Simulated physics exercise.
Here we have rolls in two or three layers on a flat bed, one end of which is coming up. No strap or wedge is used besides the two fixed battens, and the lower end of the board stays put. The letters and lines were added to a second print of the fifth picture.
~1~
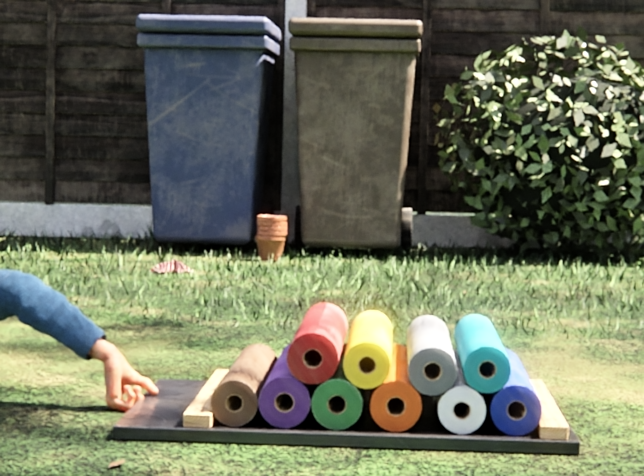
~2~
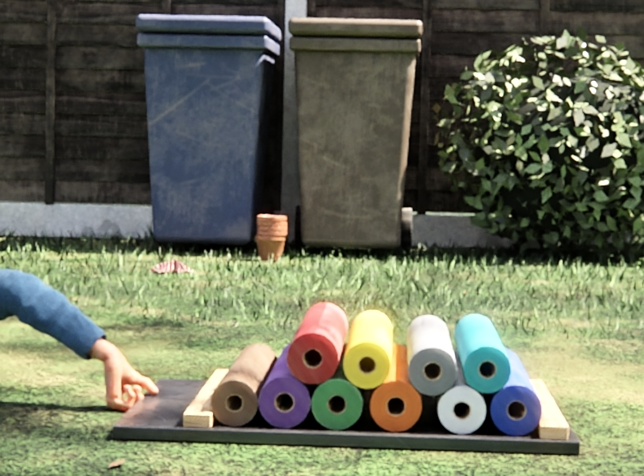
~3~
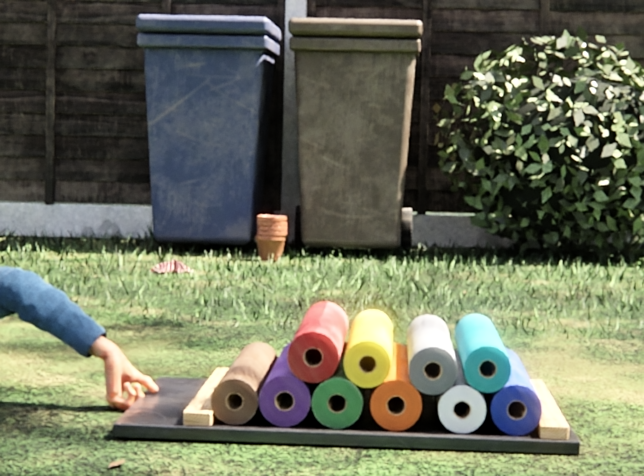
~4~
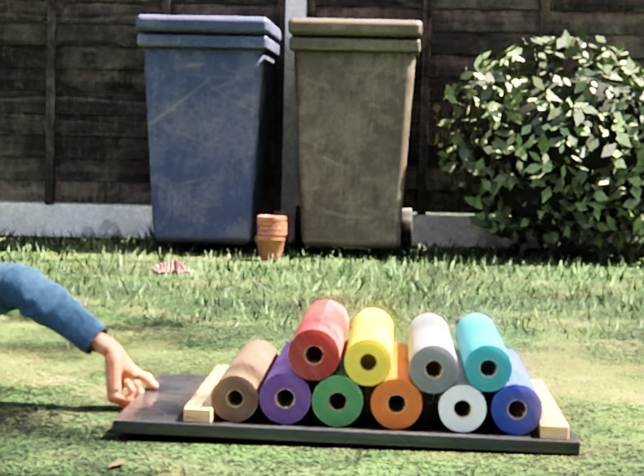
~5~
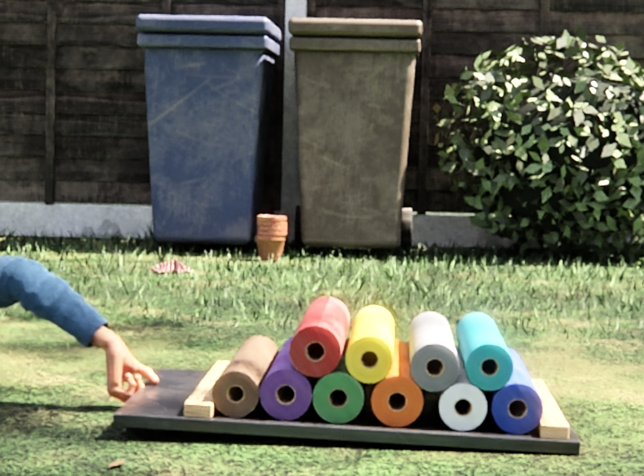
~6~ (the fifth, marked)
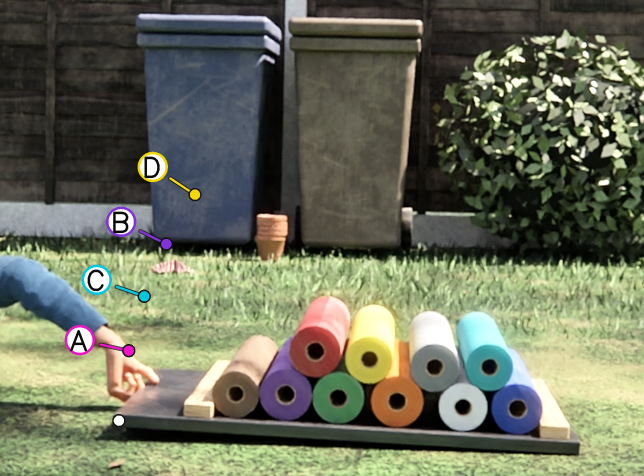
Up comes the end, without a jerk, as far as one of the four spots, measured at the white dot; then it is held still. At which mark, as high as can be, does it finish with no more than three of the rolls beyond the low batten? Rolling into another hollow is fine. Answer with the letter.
At most to B.
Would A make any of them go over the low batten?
At A: No.
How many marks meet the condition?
The number is three.
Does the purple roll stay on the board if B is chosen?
The purple roll: Yes.
On the marked copy, A at (129, 350); B at (167, 244); C at (144, 296); D at (195, 195); the white dot at (119, 421).
Following B. Soon after the start, board at 16°.
Later, board at 25°.
In the end, board at 25°, none over the low batten.
As for the rest, A none over the low batten; C none over the low batten; D four over the low batten (red, turquoise, grey, yellow).
